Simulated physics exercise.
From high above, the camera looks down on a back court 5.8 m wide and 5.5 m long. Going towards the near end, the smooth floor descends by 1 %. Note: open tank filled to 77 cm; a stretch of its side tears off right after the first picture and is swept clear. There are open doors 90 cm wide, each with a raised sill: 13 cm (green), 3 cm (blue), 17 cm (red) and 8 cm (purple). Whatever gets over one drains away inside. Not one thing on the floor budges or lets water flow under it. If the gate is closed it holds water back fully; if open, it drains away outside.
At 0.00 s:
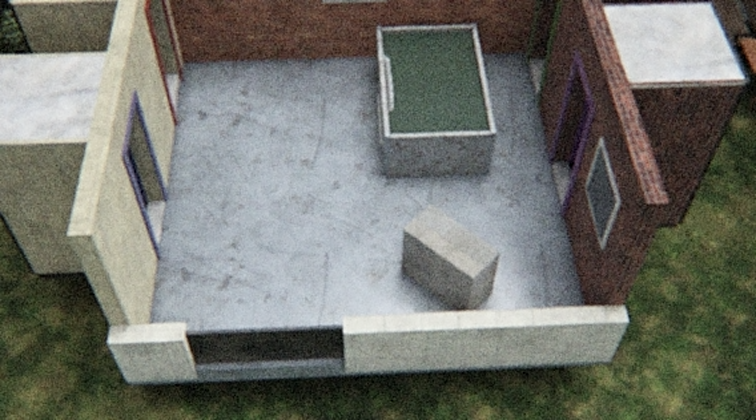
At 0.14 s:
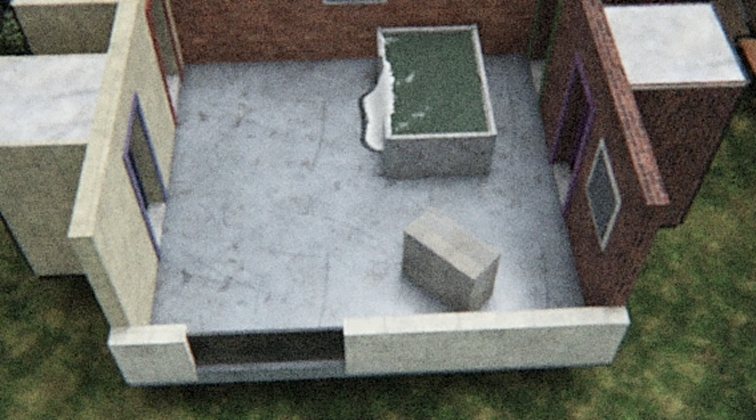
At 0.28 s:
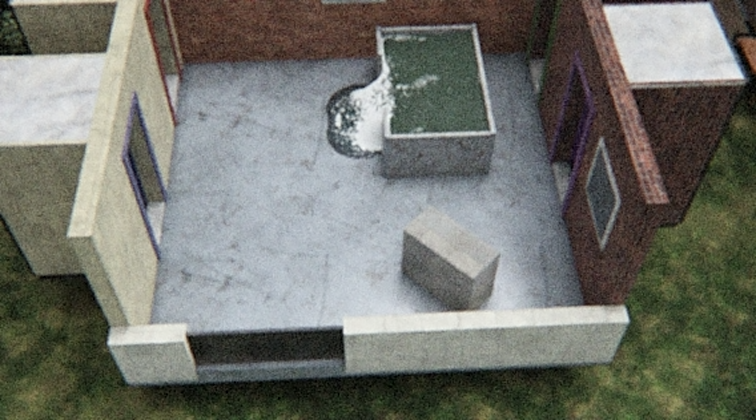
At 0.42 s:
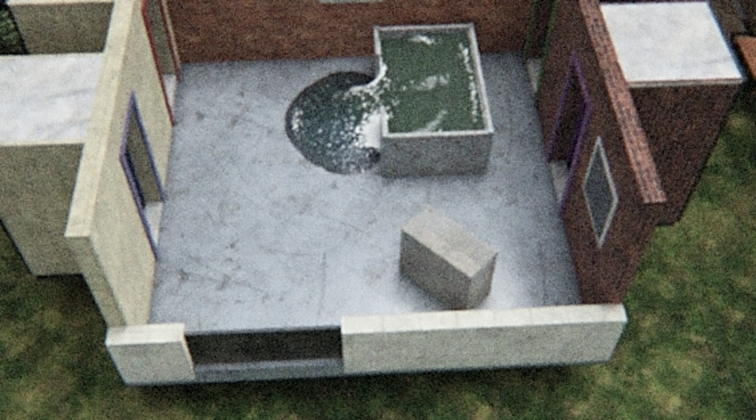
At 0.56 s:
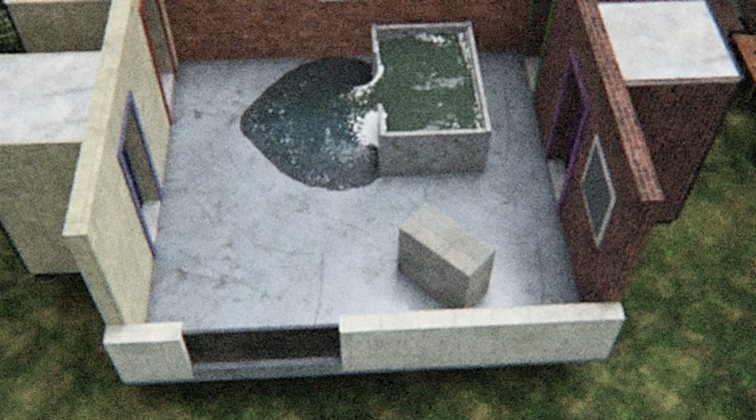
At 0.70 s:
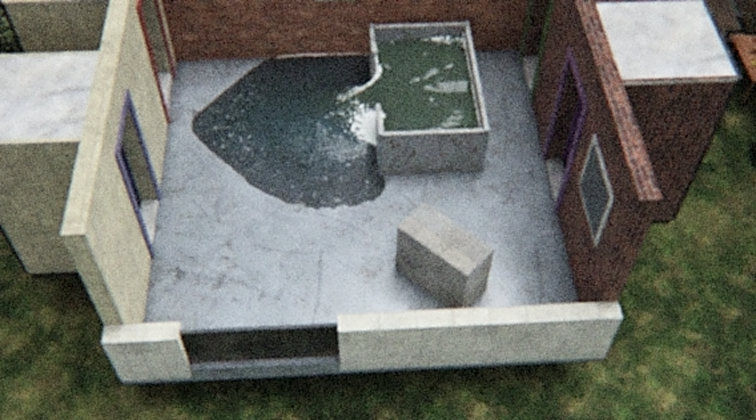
Water pours from the left side of an open tank and spreads leftward across the grey floor.
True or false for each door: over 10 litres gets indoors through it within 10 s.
Green door - false, blue door - true, red door - true, purple door - false.
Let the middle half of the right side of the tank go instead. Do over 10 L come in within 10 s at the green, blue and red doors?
Then it goes green too high, blue too high, red fine.
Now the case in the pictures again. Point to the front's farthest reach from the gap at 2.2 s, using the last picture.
Somewhere about (140, 354).
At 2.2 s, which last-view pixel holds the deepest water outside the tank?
Close to pixel (173, 93).
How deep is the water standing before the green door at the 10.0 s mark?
Roughly 5.0 cm.
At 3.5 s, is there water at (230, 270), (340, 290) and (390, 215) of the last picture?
Going in order, covered, then clear, then clear.
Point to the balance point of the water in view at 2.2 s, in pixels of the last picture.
About (329, 126).
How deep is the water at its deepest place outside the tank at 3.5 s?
It gets to some 24 cm.
After 1.4 s water covers 40 % of the floor and is deepest (44 cm) near (175, 70); green door not reached, blue door 7 cm at the sill, 0 L in, red door 30 cm at the sill, 19 L in, purple door not reached.
After 2.2 s water covers 45 % of the floor and is deepest (36 cm) near (173, 93); green door not reached, blue door 14 cm at the sill, 44 L in, red door 34 cm at the sill, 81 L in, purple door not reached.
After 3.5 s water covers 50 % of the floor and is deepest (24 cm) near (140, 354); green door not reached, blue door 10 cm at the sill, 95 L in, red door 21 cm at the sill, 136 L in, purple door not reached.
After 6.0 s water covers 75 % of the floor and is deepest (20 cm) near (450, 339); green door not reached, blue door 7 cm at the sill, 145 L in, red door 13 cm at the sill, 149 L in, purple door not reached.
After 10.0 s water covers 95 % of the floor and is deepest (15 cm) near (282, 347); green door 5 cm at the sill, 0 L in, blue door 7 cm at the sill, 184 L in, red door 5 cm at the sill, 149 L in, purple door 3 cm at the sill, 0 L in.
